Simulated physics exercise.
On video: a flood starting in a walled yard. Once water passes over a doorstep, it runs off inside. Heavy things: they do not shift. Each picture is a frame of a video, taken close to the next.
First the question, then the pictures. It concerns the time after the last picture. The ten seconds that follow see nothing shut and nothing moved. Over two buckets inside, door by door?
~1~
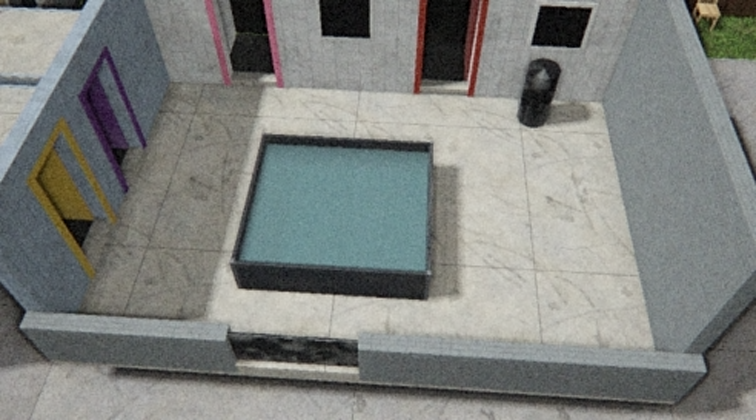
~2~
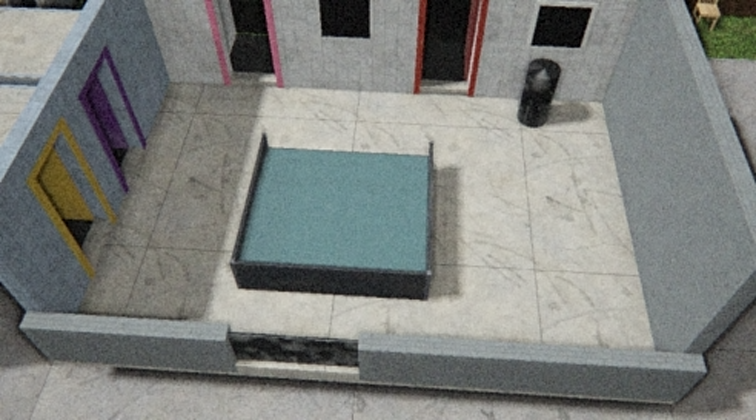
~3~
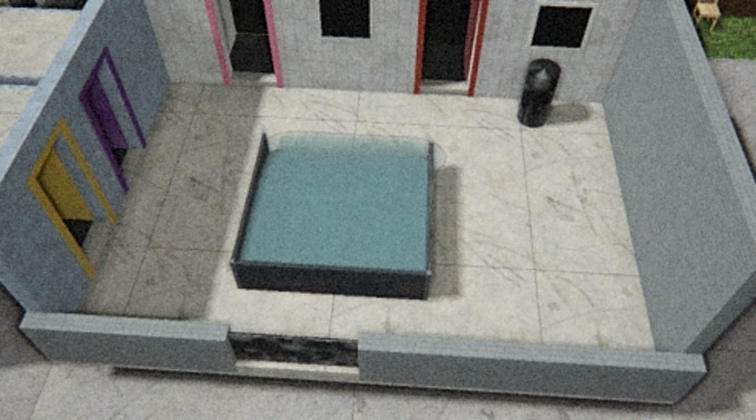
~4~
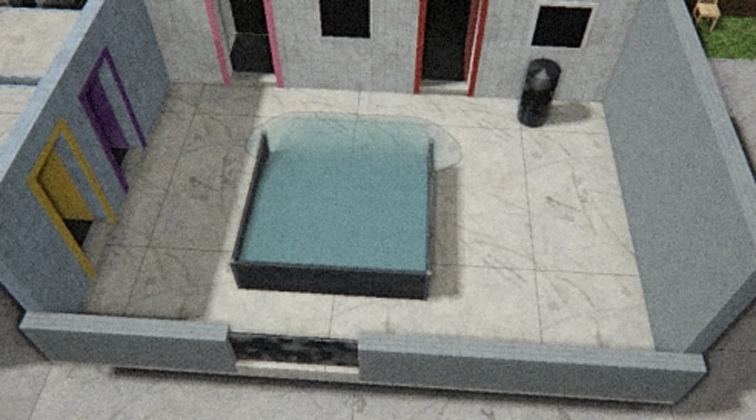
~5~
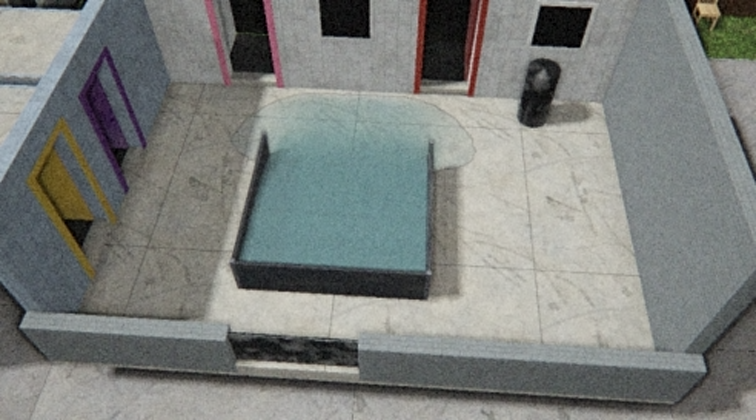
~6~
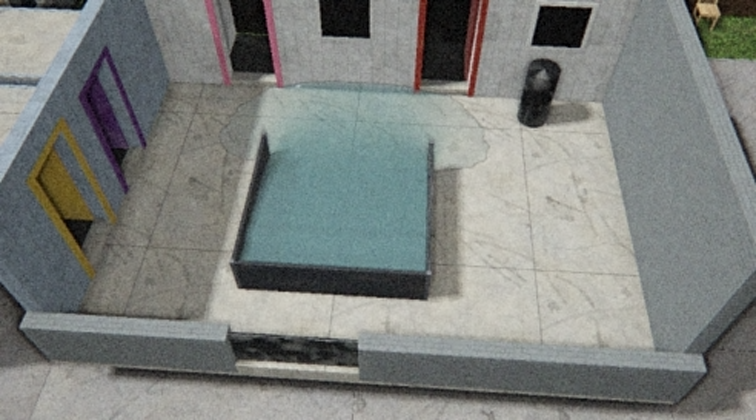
Door by door: The pink door over; the purple door over; the red door over; the yellow door not over.
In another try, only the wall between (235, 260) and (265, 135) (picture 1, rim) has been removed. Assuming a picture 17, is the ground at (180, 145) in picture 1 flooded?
At that place: Covered.
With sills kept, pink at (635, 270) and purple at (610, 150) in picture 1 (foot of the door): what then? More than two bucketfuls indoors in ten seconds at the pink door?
I reckon the pink door doesn't reach it.
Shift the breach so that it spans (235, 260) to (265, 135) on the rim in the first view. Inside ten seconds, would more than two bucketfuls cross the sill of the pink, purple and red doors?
Pink: Falls short; purple: Exceeds the limit; red: Falls short.
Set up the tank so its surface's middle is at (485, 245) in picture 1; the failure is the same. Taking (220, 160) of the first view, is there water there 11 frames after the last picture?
That spot is not reached.
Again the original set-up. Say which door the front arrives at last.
The door marked yellow.
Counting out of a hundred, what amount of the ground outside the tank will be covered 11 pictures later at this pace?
That works out at 30 %.
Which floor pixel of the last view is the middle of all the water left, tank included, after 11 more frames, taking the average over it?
Somewhere around (348, 156) in the last view.
A moment on, water covers 25 % of the floor; the pink door under two buckets in, the purple door not reached, the red door under two buckets in, the yellow door not reached.
Next, water covers 30 % of the floor; the pink door over two buckets in, the purple door not reached, the red door over two buckets in, the yellow door not reached.
Then, water covers 60 % of the floor; the pink door over two buckets in, the purple door under two buckets in, the red door far over two buckets in, the yellow door wet at the sill, nothing in.
Later, water covers 90 % of the floor; the pink door over two buckets in, the purple door over two buckets in, the red door far over two buckets in, the yellow door wet at the sill, nothing in.
In the end, water covers 100 % of the floor; the pink door over two buckets in, the purple door over two buckets in, the red door far over two buckets in, the yellow door wet at the sill, nothing in.
